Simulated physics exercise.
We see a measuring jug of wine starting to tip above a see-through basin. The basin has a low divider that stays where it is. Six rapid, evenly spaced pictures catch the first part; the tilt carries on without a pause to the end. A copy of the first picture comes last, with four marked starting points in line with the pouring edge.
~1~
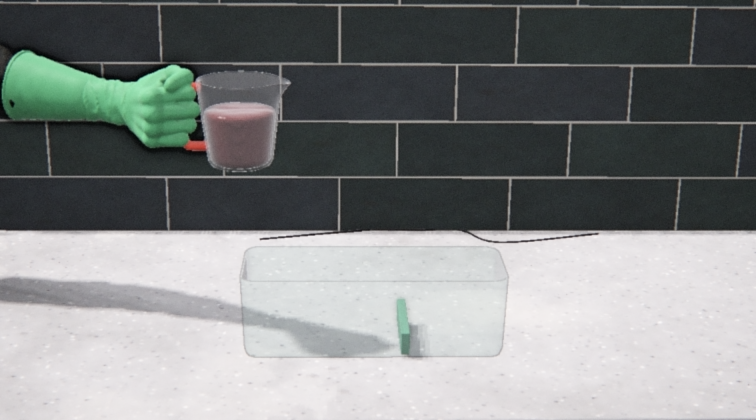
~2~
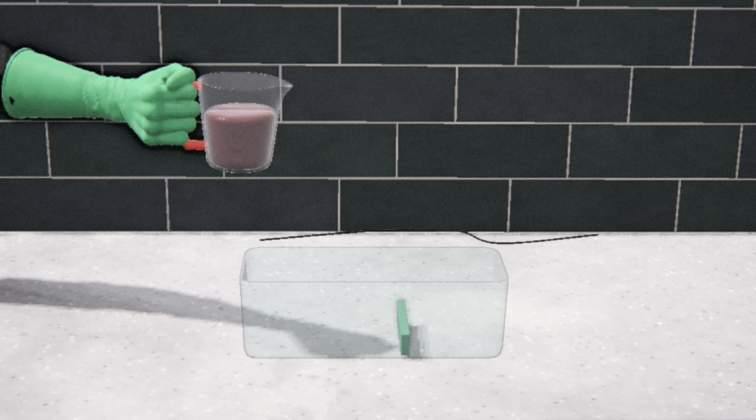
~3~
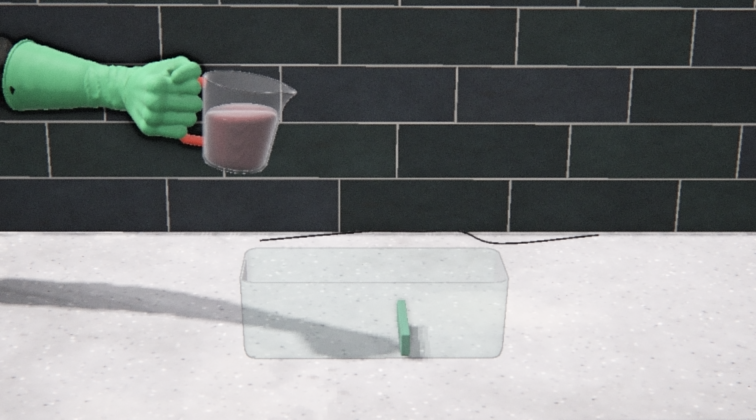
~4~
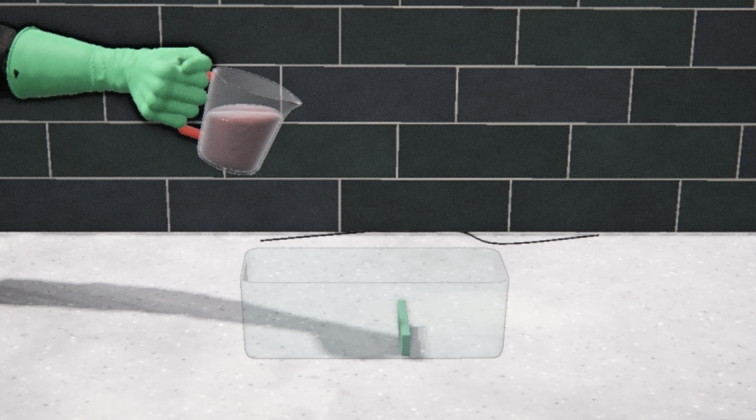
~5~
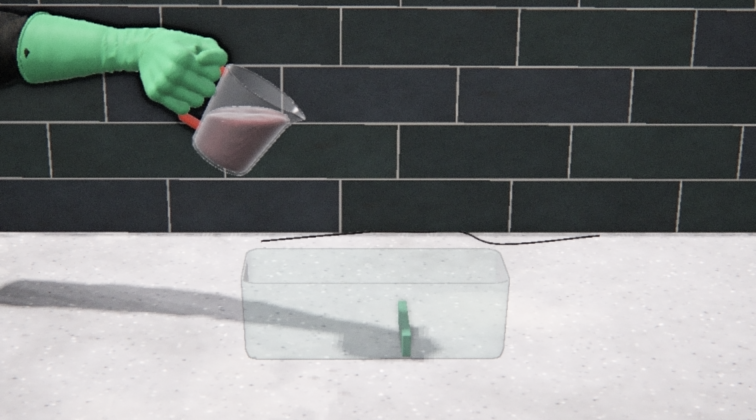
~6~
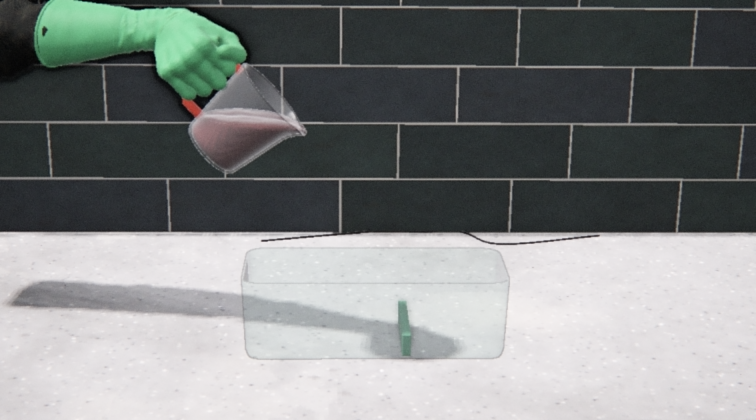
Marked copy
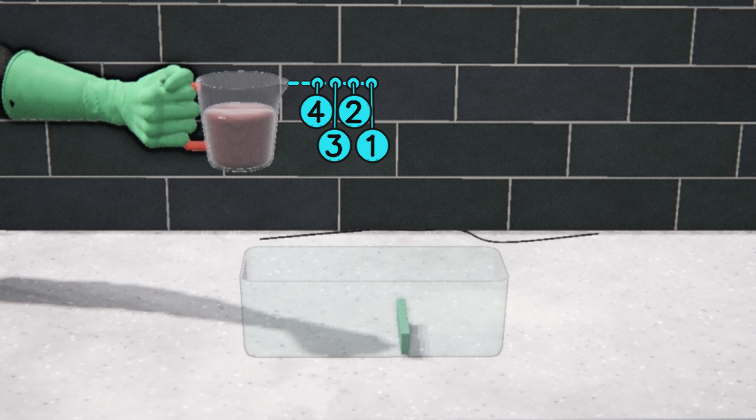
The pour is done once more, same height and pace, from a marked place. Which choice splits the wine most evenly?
It is 2.
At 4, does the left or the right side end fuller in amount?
The left one.
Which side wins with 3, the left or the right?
The left one.
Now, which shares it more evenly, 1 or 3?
1.
In cyan, 1 at (371, 83); 2 at (353, 83); 3 at (335, 83); 4 at (317, 83).
For dot 1, about 22 % ends left of the wall and 74 % right of it; 4 % is lost outside.
For dot 2, about 50 % ends left of the wall and 47 % right of it.
For dot 3, about 86 % ends left of the wall and 9 % right of it; 6 % is lost outside.
For dot 4, about 82 % ends left of the wall and 11 % right of it; 7 % is lost outside.
